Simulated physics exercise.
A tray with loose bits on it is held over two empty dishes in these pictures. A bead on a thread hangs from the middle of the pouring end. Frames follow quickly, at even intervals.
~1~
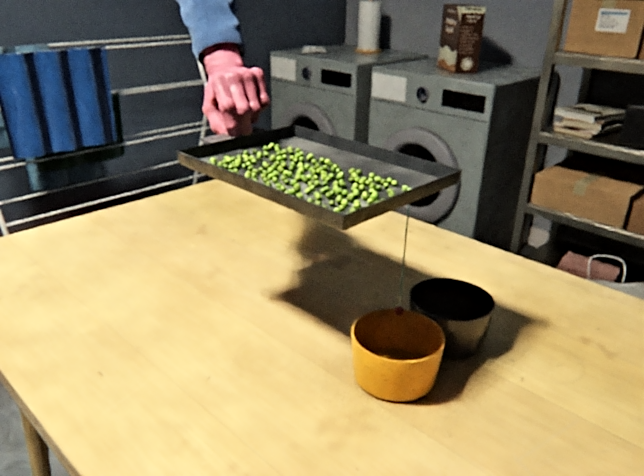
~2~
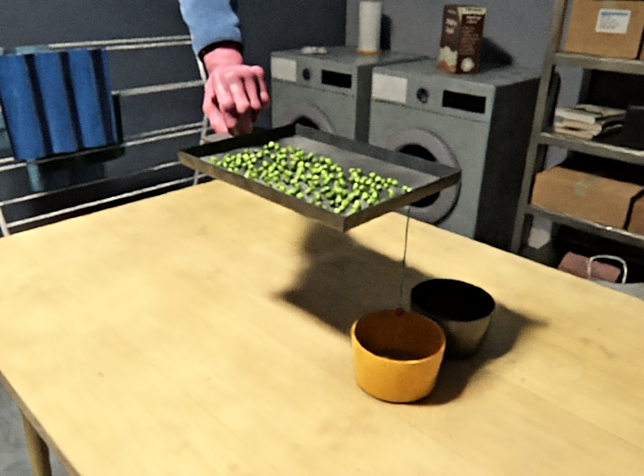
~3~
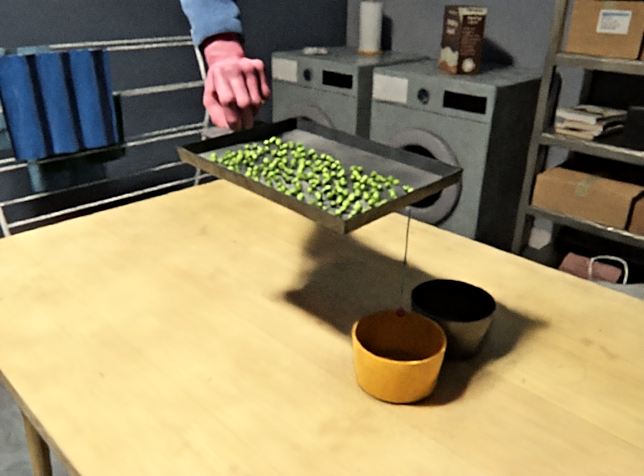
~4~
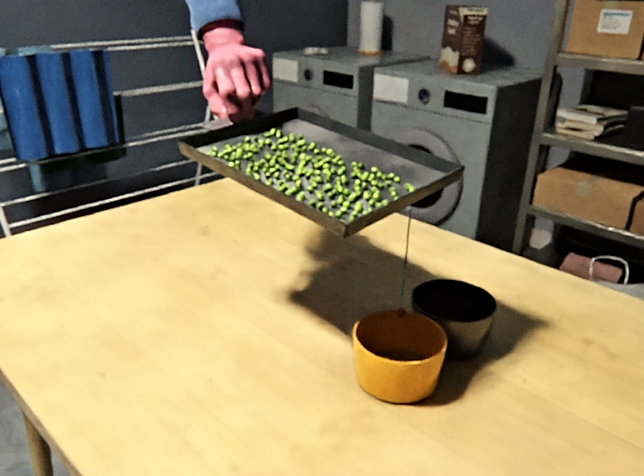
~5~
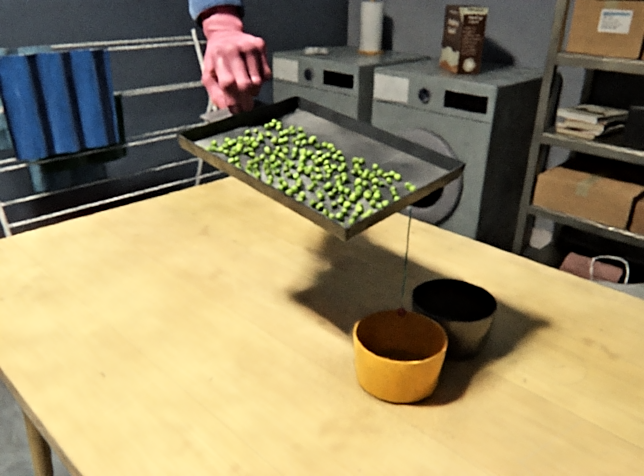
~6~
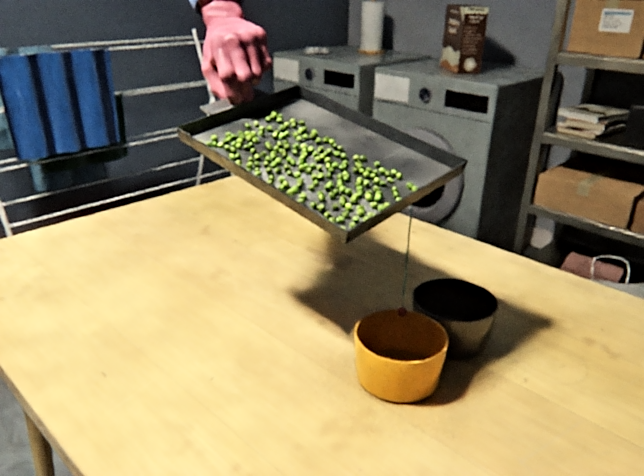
In the video, a hand holds a dark tray of small green peas above an orange bowl and a black bowl on a wooden table, then gradually tilts it slightly so its near left corner is lowest.
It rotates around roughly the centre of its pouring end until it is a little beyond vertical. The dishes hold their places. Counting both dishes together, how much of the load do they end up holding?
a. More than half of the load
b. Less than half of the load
The answer is b.
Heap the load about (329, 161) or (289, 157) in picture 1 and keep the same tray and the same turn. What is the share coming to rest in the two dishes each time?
About 10 %, then about 10 %.
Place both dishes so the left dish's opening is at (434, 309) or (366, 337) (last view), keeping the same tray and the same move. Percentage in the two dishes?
Trial 1 near 0 percent, trial 2 near 80 percent.
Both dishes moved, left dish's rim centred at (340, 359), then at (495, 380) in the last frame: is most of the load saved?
Earlier try a majority share, later try a minority share.
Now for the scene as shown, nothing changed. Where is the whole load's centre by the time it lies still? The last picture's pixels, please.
Resting centre, last frame: Roughly (332, 419).
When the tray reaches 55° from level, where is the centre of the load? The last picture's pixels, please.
(325, 203).
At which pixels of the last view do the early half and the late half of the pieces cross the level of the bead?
(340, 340), then (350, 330).
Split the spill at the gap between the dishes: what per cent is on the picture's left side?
Share to the left: Near 90 per cent.
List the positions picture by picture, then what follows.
The first frame shows corners of the pouring end at (344, 214) and (458, 170), level; middle of the load at (303, 178), dried peas; left dish at (434, 371); right dish at (486, 331); bead on its thread at (399, 311).
The second frame shows corners of the pouring end at (344, 215) and (459, 170), level; middle of the load at (304, 178).
The third frame shows corners of the pouring end at (345, 218) and (460, 168), tipped barely, lowest at the left corner; middle of the load at (304, 176).
The fourth frame shows corners of the pouring end at (346, 222) and (461, 166), tipped a little, lowest at the left corner; middle of the load at (305, 172).
The fifth frame shows corners of the pouring end at (346, 226) and (462, 163), tipped a little, lowest at the left corner; middle of the load at (306, 169).
The sixth frame shows corners of the pouring end at (347, 229) and (464, 160), tipped a little, lowest at the left corner; middle of the load at (307, 167); left dish at (437, 372); right dish at (489, 332).
Soon, tray tipped steeply; nearly all on the tray; a stray few in the air.
A while on, tray tipped right over; most on the tray; a stray few outside both; about a quarter in the air.
Towards the end, tray tipped past a quarter turn; a stray few in the left dish; nearly all outside both.
Finally, tray tipped past a quarter turn; a stray few in the left dish; none in the right dish; nearly all outside both.
